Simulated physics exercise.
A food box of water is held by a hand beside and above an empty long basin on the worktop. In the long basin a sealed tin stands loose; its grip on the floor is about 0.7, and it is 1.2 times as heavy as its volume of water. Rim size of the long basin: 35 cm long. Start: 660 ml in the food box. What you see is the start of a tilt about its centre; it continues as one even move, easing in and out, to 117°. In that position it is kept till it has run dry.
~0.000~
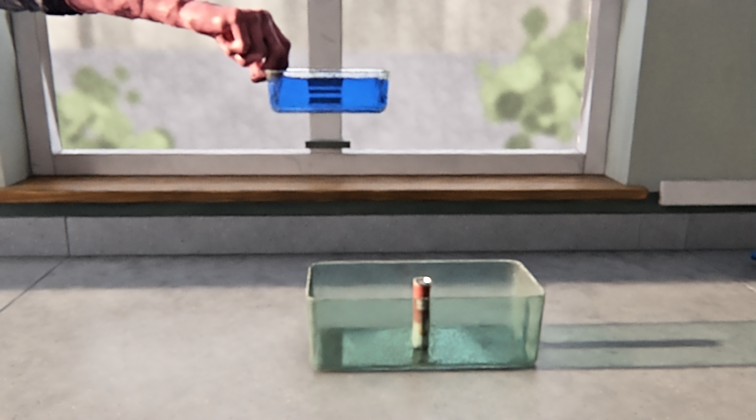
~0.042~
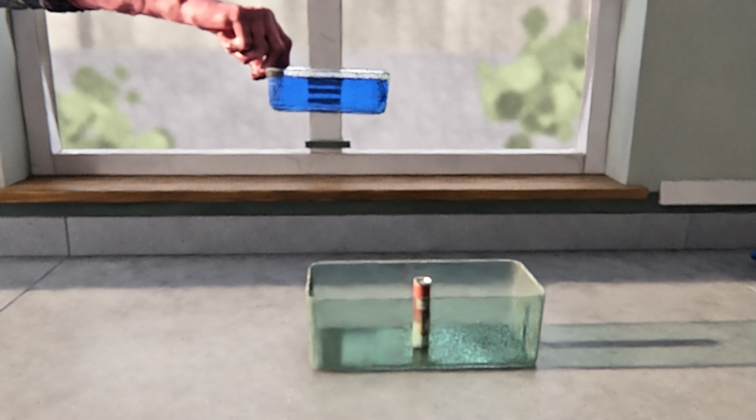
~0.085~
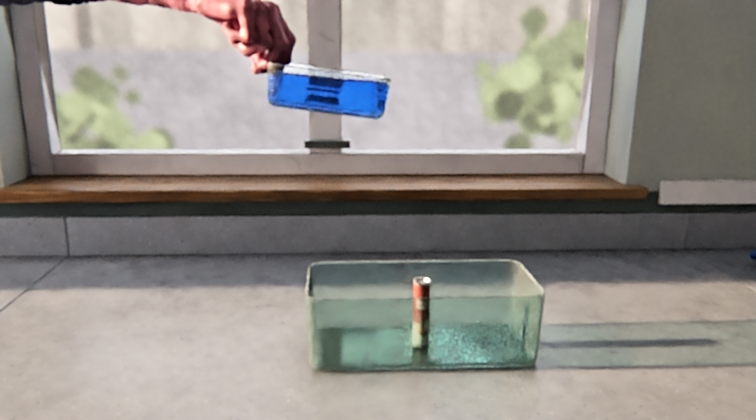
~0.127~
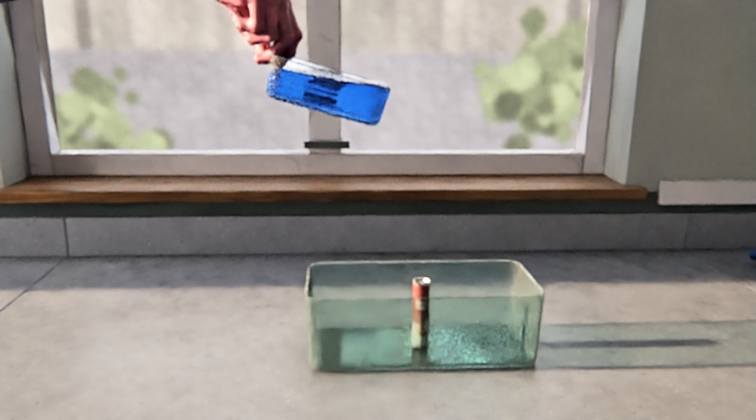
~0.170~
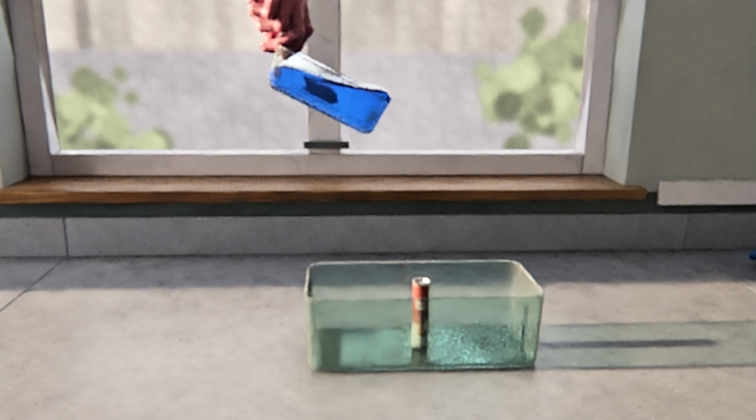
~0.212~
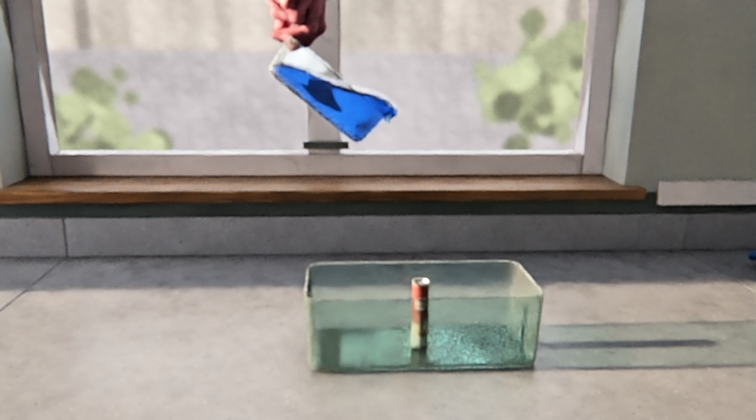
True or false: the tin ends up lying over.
False.
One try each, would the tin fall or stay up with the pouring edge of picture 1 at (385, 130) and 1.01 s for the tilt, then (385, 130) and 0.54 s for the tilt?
Run one: It does not tip. Run two: It tumbles.
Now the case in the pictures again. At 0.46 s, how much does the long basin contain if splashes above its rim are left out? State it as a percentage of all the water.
Around 18%.
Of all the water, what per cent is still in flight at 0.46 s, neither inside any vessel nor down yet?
Roughly 74 percent.
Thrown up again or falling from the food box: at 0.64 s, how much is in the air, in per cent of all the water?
It comes to some 12 percent of the total.
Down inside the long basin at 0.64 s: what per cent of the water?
Near 80 per cent of the total.
After 0.46 s the tilt is 111° and 8 per cent is still to pour; the tin stands where it began.
After 0.64 s the tilt is 117° and 0 per cent is still to pour; the tin stands where it began.
After 0.83 s the tilt is 117° and 0 per cent is still to pour; the tin stands where it began.
After 1.04 s the tilt is 117° and 0 per cent is still to pour; the tin stands where it began.
In the end the tin stands where it began.
